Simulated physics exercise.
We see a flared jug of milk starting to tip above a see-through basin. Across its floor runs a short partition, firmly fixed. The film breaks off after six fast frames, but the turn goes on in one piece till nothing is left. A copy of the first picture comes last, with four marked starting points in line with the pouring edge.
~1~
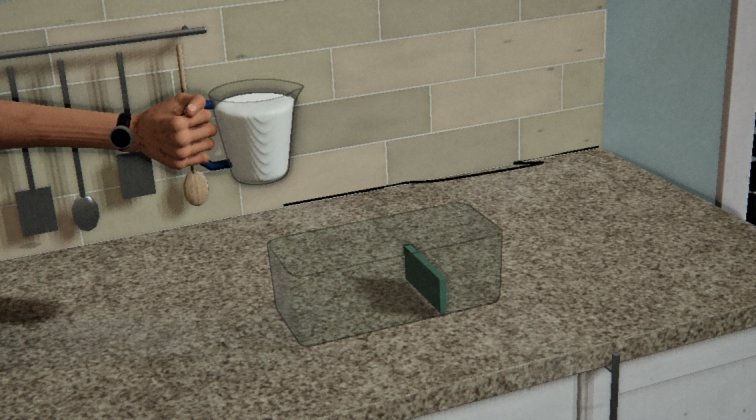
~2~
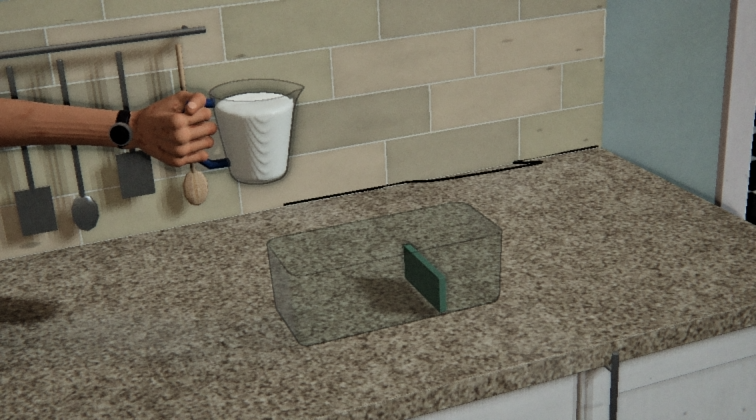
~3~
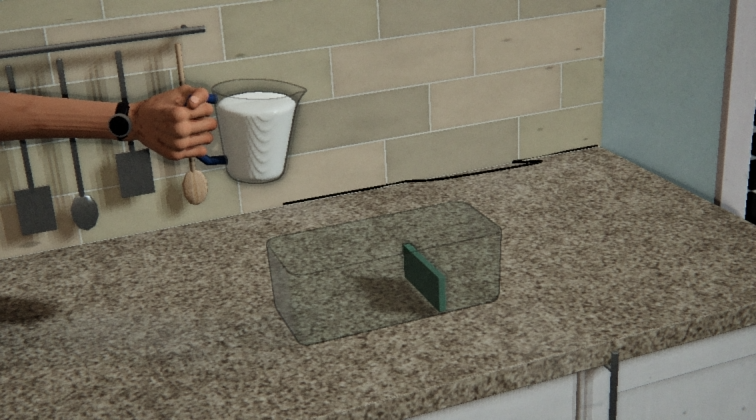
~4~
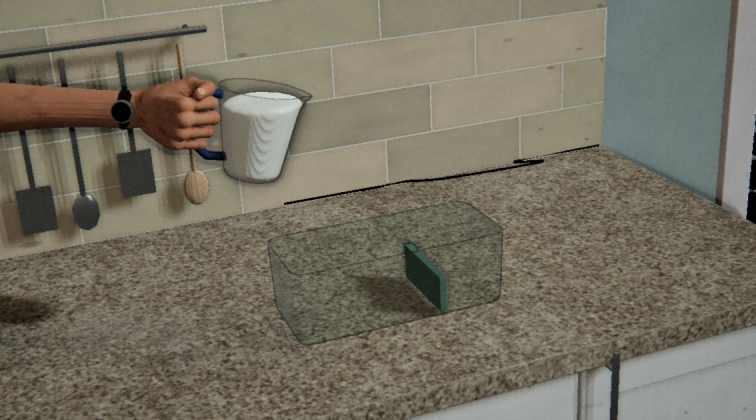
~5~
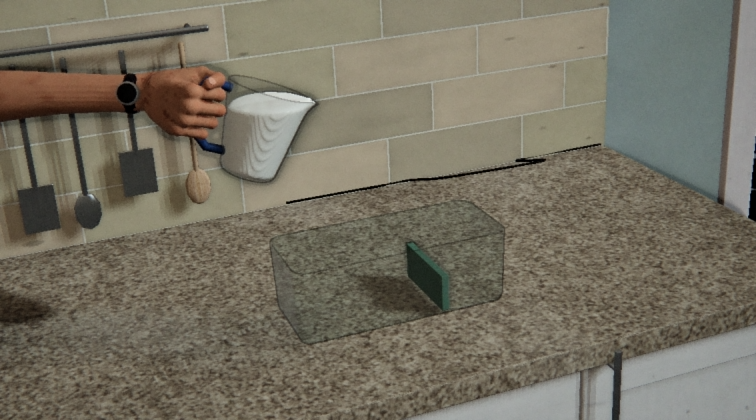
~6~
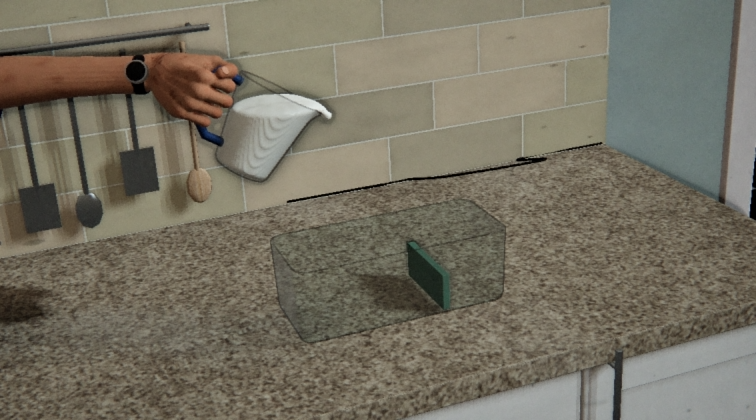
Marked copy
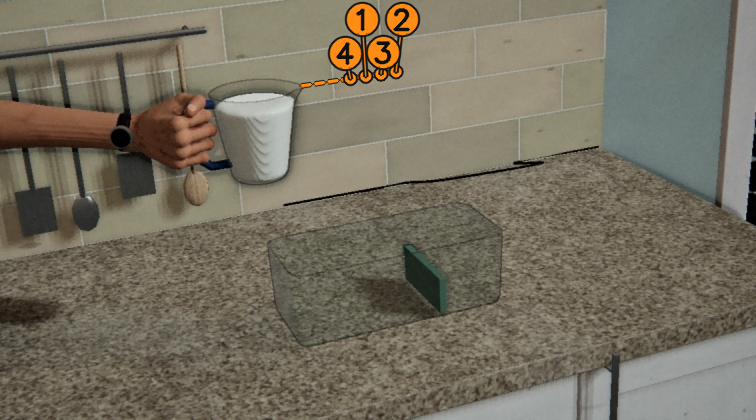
A hand holds a jug of milk upright, then tilts it rightward until milk crosses the lip.
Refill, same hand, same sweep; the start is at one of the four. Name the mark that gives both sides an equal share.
1 works best here.
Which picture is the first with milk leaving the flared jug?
In picture 6.
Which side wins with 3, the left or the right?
The right one.
On the marked copy, 1 at (365, 76); 2 at (396, 71); 3 at (380, 74); 4 at (350, 78).
Choosing 1, about 53 % ends left of the wall and 43 % right of it; 3 % is lost outside.
Choosing 2, about 25 % ends left of the wall and 71 % right of it; 4 % is lost outside.
Choosing 3, about 28 % ends left of the wall and 69 % right of it; 3 % is lost outside.
Choosing 4, about 79 % ends left of the wall and 16 % right of it; 5 % is lost outside.
